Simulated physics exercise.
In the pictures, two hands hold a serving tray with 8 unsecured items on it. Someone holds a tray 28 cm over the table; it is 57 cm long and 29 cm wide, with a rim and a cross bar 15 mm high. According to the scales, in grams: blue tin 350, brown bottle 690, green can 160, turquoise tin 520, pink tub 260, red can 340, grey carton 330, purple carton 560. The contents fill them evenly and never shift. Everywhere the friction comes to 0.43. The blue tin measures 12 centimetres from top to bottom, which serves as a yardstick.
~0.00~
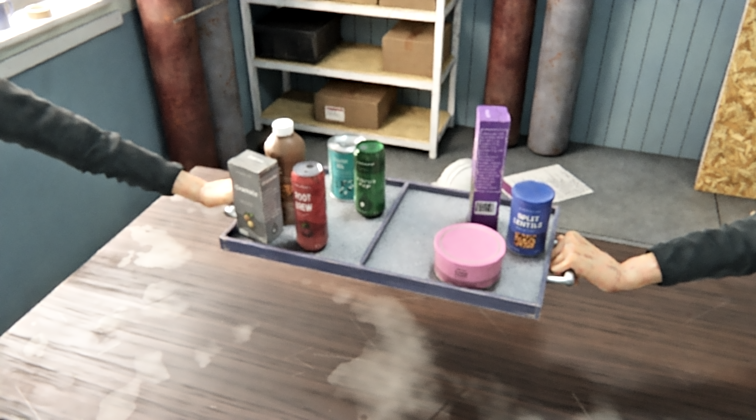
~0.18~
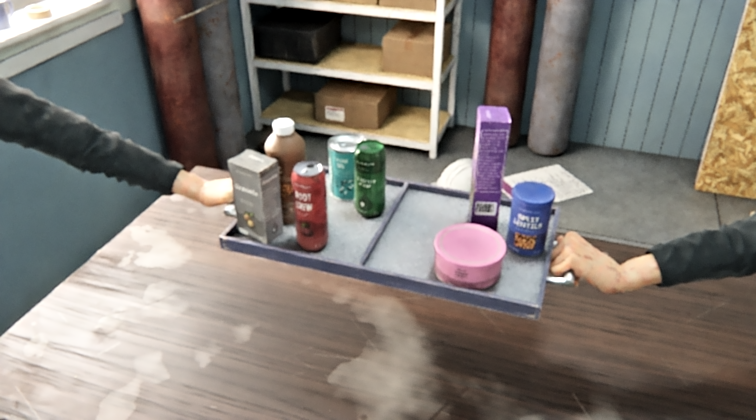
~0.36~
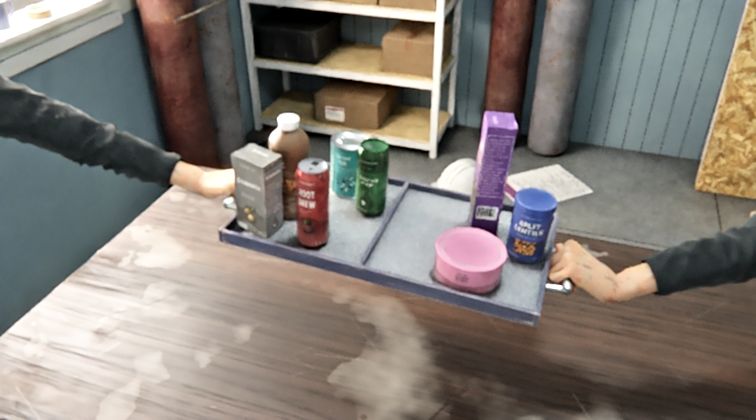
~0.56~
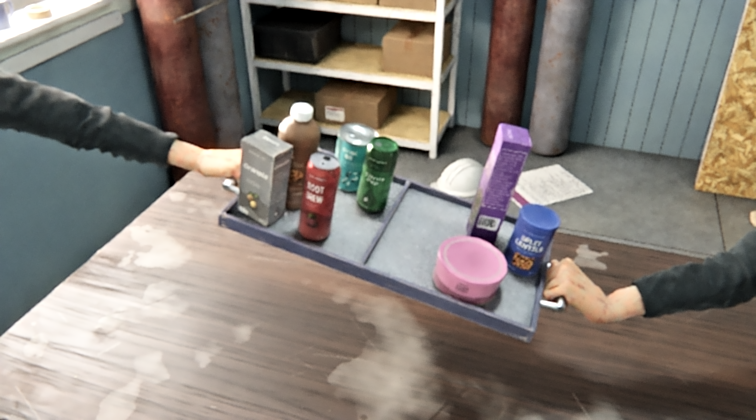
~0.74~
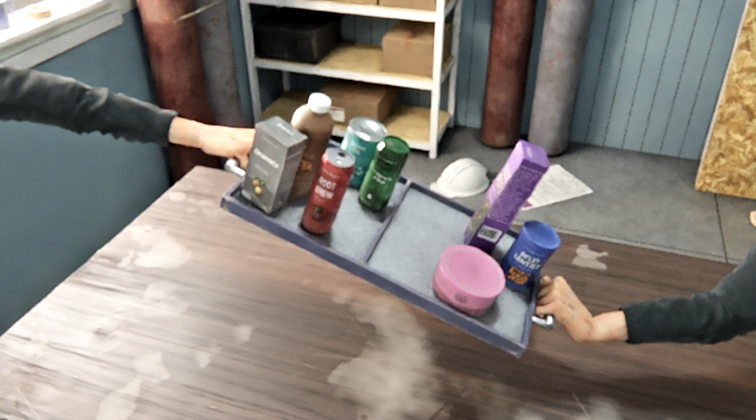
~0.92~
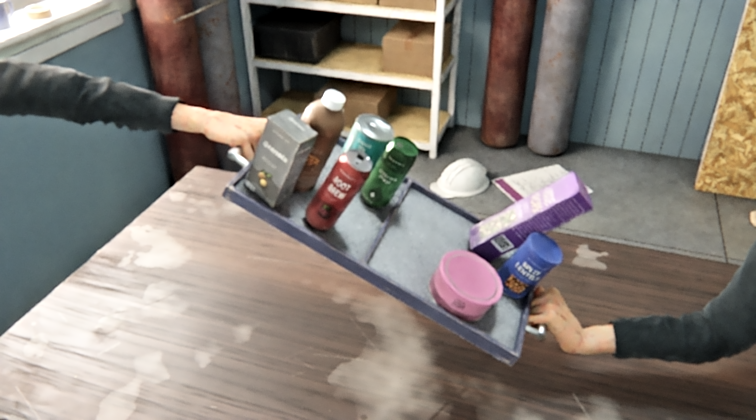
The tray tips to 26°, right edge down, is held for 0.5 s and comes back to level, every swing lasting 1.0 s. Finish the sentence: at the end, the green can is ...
Still on the tray.
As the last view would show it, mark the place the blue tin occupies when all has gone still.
It ends up near (531, 222).
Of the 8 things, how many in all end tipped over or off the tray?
That comes to 5.
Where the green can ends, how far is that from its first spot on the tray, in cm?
25 cm.
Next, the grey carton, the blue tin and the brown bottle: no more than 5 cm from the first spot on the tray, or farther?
Grey carton: Is displaced; blue tin: Remains in place; brown bottle: Is displaced.
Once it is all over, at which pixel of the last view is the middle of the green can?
The resting point is around (494, 200).
By 1.22 s, tray at 26°, right edge down; purple carton now off the tray; green can on its side near (425, 203); red can on its side.
By 1.42 s, tray at 26°, right edge down; green can on its side near (469, 244); brown bottle on its side; red can on its side.
By 1.92 s, tray at 21°, right edge down; green can on its side near (484, 227); brown bottle on its side; red can on its side.
When it is over (3.1 s), off the tray, purple carton; lying over on the tray, brown bottle, green can, red can and grey carton; not toppled but over 5 cm from the start, turquoise tin and pink tub; the last one within 5 cm of the start. In the last view, green can near (494, 200).
